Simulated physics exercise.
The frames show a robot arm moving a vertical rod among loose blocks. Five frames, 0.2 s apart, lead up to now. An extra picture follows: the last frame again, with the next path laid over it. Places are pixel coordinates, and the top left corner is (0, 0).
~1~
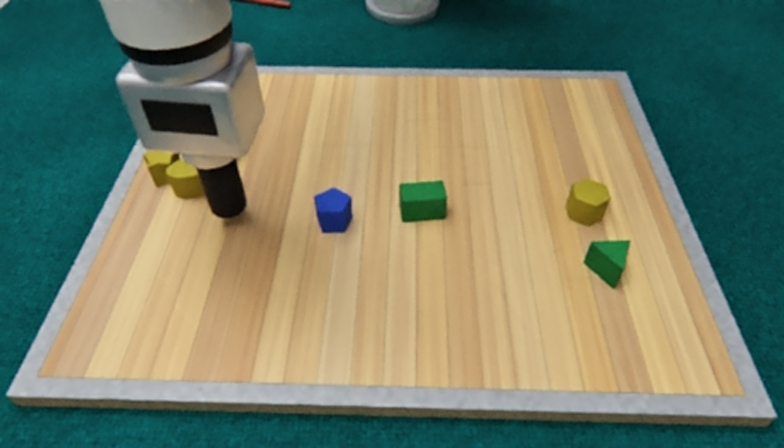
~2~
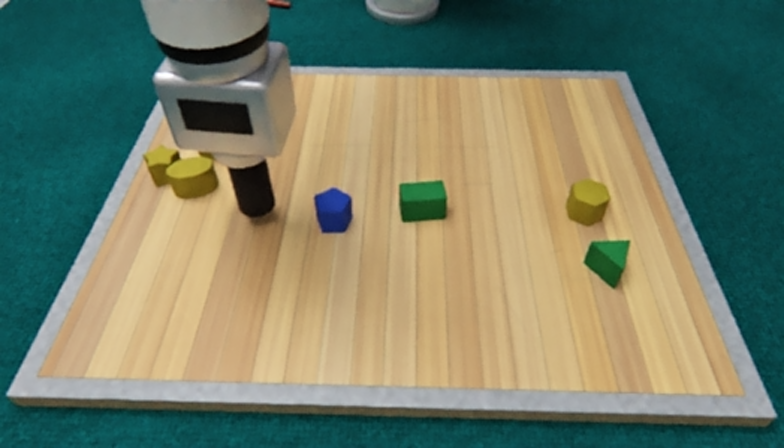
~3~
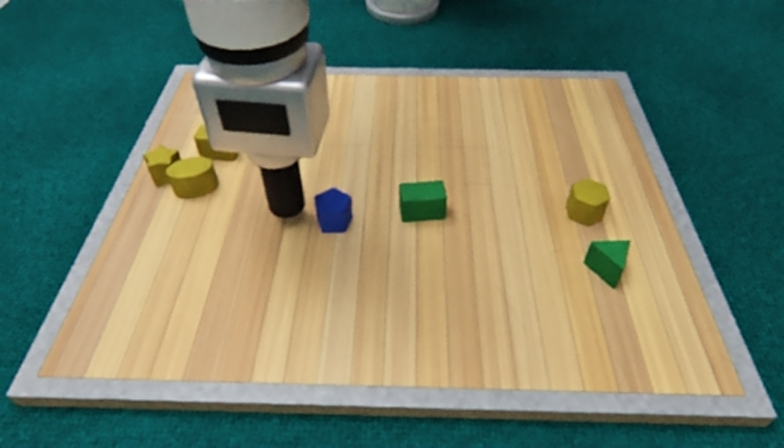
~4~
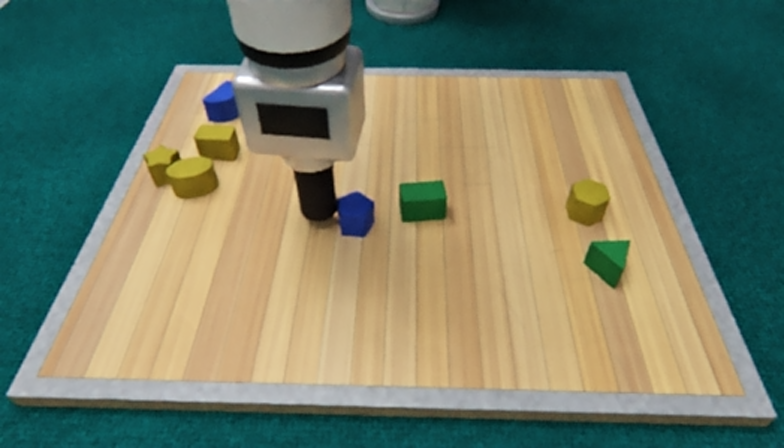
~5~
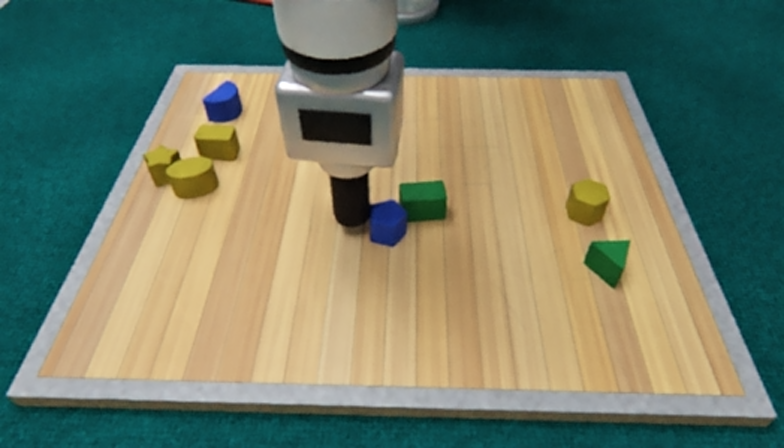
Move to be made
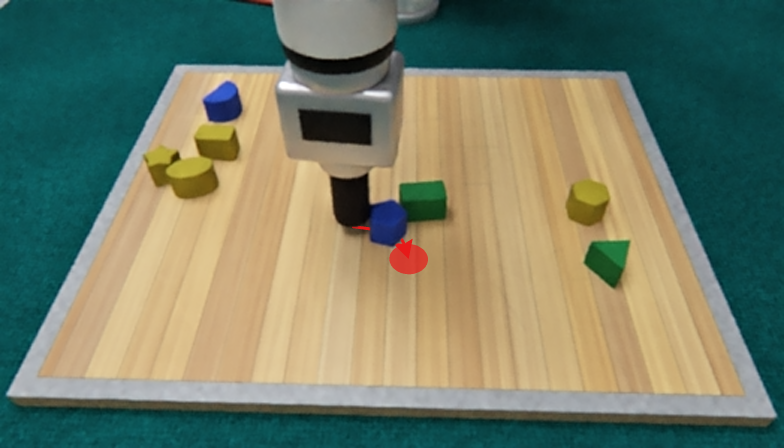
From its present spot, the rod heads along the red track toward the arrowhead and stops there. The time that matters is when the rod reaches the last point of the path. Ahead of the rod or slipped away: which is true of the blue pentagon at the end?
It will get left beside or behind the rod.
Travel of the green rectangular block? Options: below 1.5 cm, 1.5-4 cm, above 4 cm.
The answer will be the short band, under 1.5 cm.
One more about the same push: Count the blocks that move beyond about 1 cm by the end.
The number will come to 1.
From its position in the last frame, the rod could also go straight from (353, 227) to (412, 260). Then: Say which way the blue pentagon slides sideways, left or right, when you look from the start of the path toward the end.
Sideways, to the left.
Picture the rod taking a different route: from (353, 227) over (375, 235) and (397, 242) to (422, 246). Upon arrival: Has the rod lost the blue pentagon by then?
That would be a no.
The drawn path runs from (353, 227) by way of (379, 230) and (401, 239) to (409, 259).
On the path given first. Halfway along, rod (393, 222); blue pentagon (426, 223), turned 25° clockwise.
At the end, rod (409, 248); blue pentagon (449, 239), turned 20° anticlockwise; green rectangular block not moved.
